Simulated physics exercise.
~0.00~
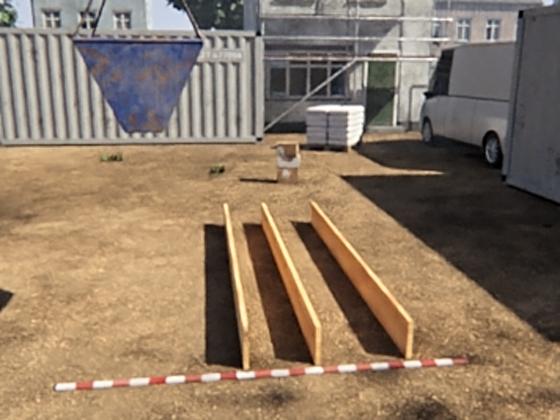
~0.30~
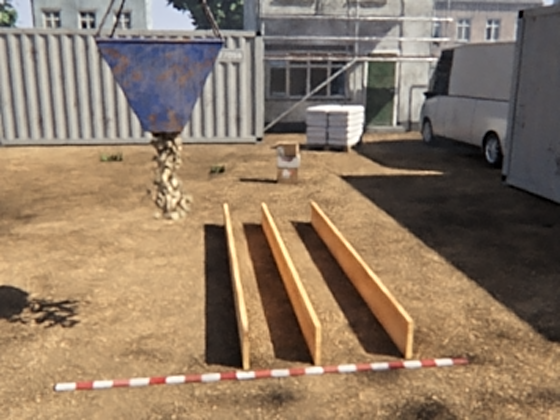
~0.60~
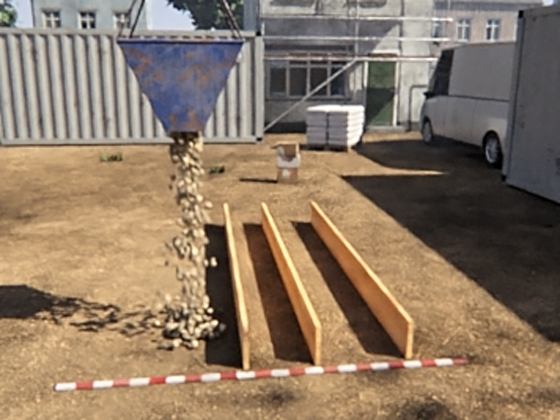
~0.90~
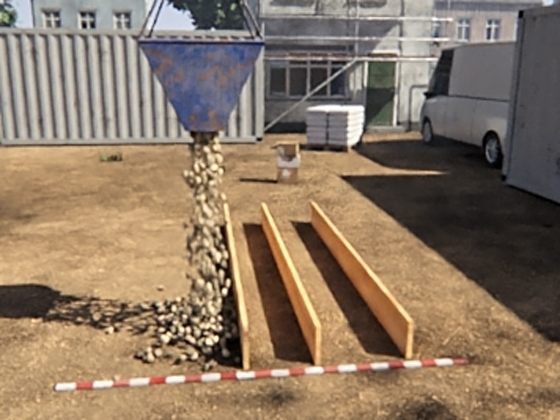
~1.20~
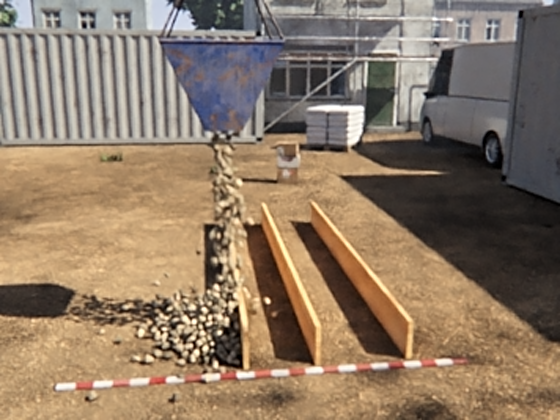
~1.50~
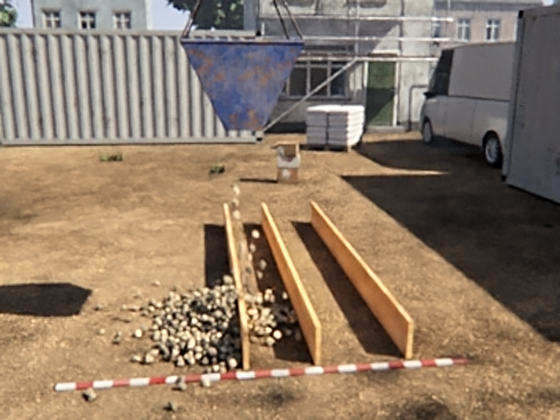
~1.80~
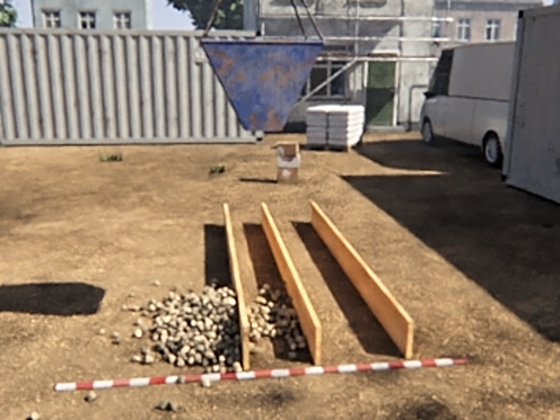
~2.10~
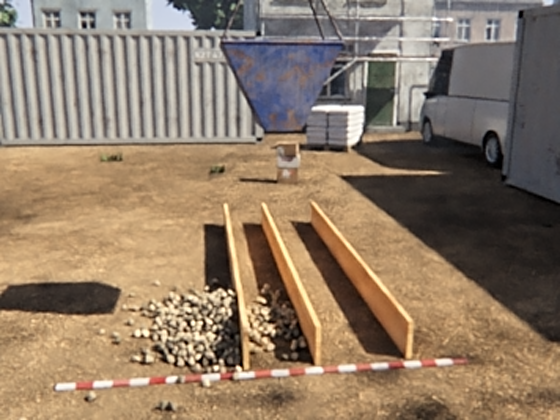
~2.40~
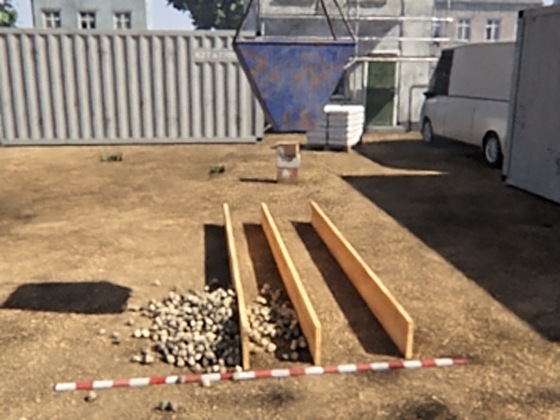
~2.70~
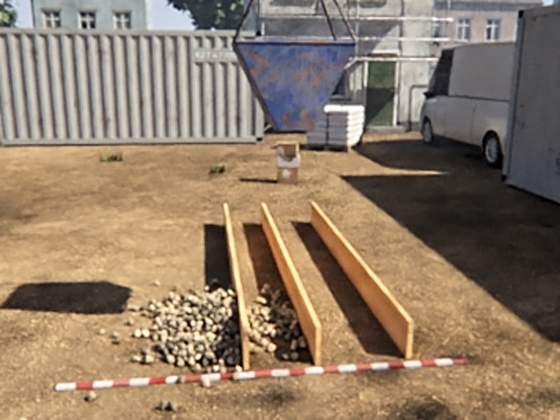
At first, a rusty blue skip hangs above a dirt yard, to the left of three upright wooden boards, with a red and white striped staff lying in front. As it glides to the right, pale stones pour from its bottom and begin heaping up on the ground left of the boards. The stream then reaches the leftmost board, and some stones drop into the left bay. The flow thins and stops while the empty skip continues right, then halts. Most stones finally lie left of the boards, a smaller pile fills part of the left bay, and the right bay stays empty.
